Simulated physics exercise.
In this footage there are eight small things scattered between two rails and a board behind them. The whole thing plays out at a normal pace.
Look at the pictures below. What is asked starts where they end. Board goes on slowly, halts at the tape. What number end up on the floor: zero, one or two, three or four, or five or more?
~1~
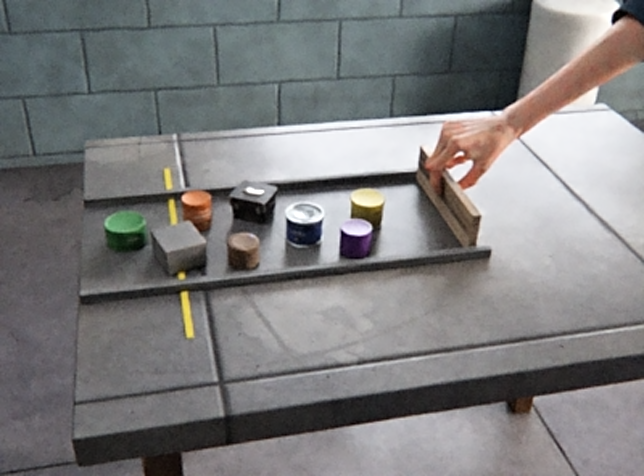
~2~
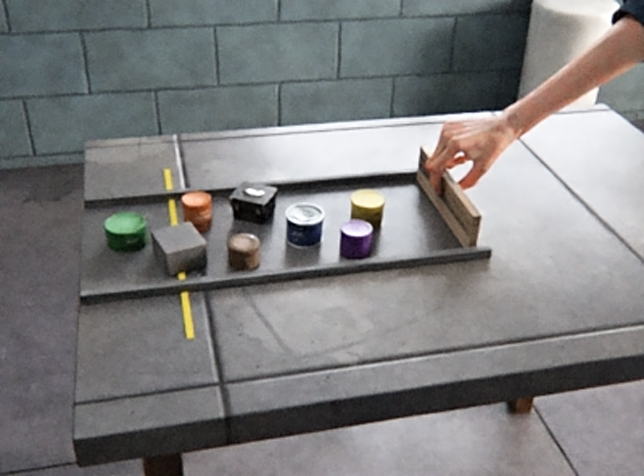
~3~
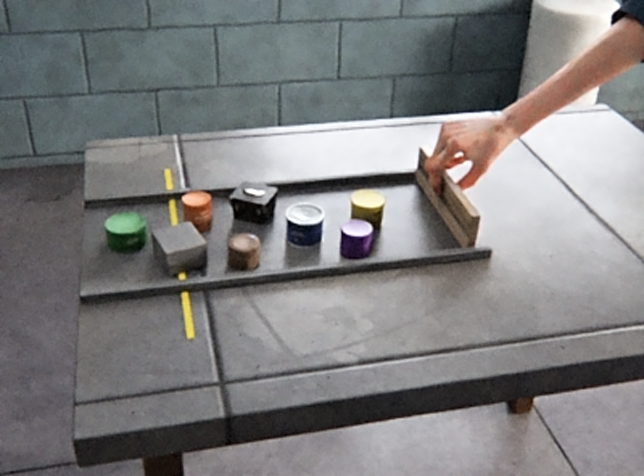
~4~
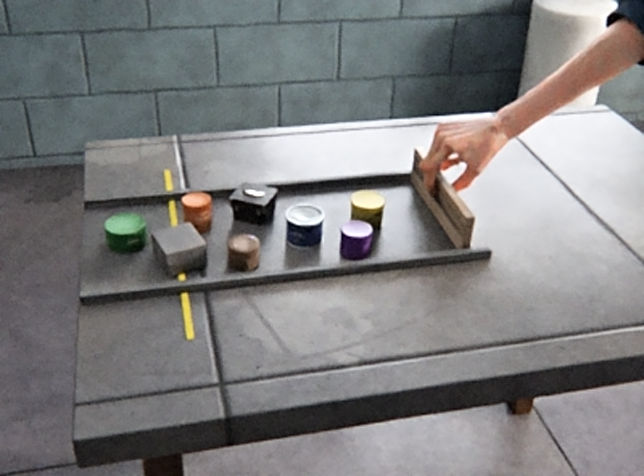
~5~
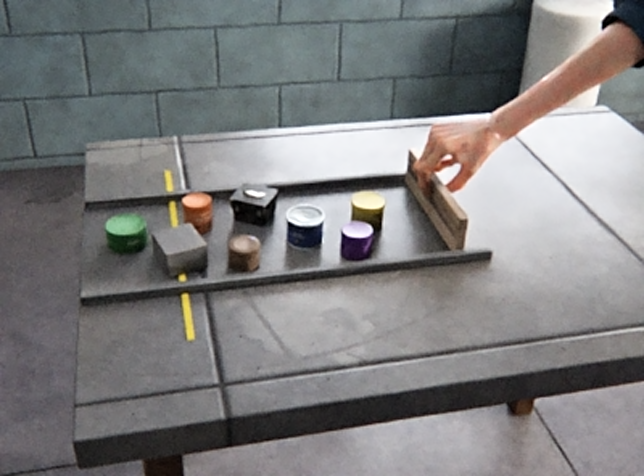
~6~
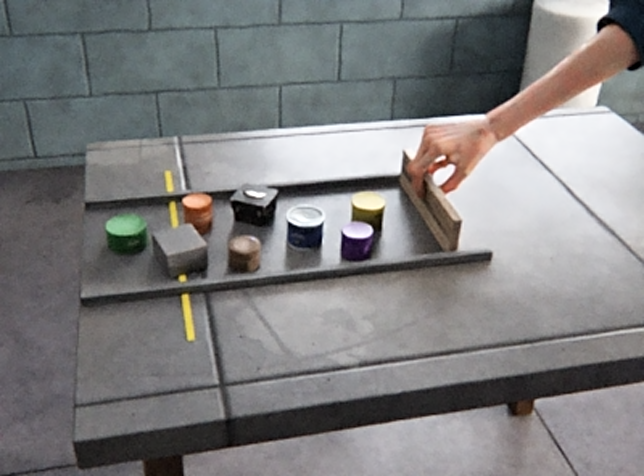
The number that tip off is going to be zero.
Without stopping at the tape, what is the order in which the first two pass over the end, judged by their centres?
In order: The green tub, the grey block.
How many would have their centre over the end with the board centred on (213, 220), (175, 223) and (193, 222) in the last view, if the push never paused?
Going through the three places, I get 0, 0 and 0.
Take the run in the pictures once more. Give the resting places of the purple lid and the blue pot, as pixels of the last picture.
You'll find the purple lid at roughly (165, 265) and the blue pot at roughly (159, 244).
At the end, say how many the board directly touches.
4 in contact.
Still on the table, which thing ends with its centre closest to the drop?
Nearest at the end: The green tub.
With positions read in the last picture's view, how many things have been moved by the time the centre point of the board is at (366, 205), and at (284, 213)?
First 1 and then 5.
Early on, none off yet; green tub at rest near (127, 234); grey block at rest near (180, 250); orange tub at rest near (198, 214).
A while later, none off yet; green tub at rest near (127, 234); grey block travelled a little near (163, 251); orange tub travelled about its own width near (175, 217).
Finally, the number that fall off is zero.
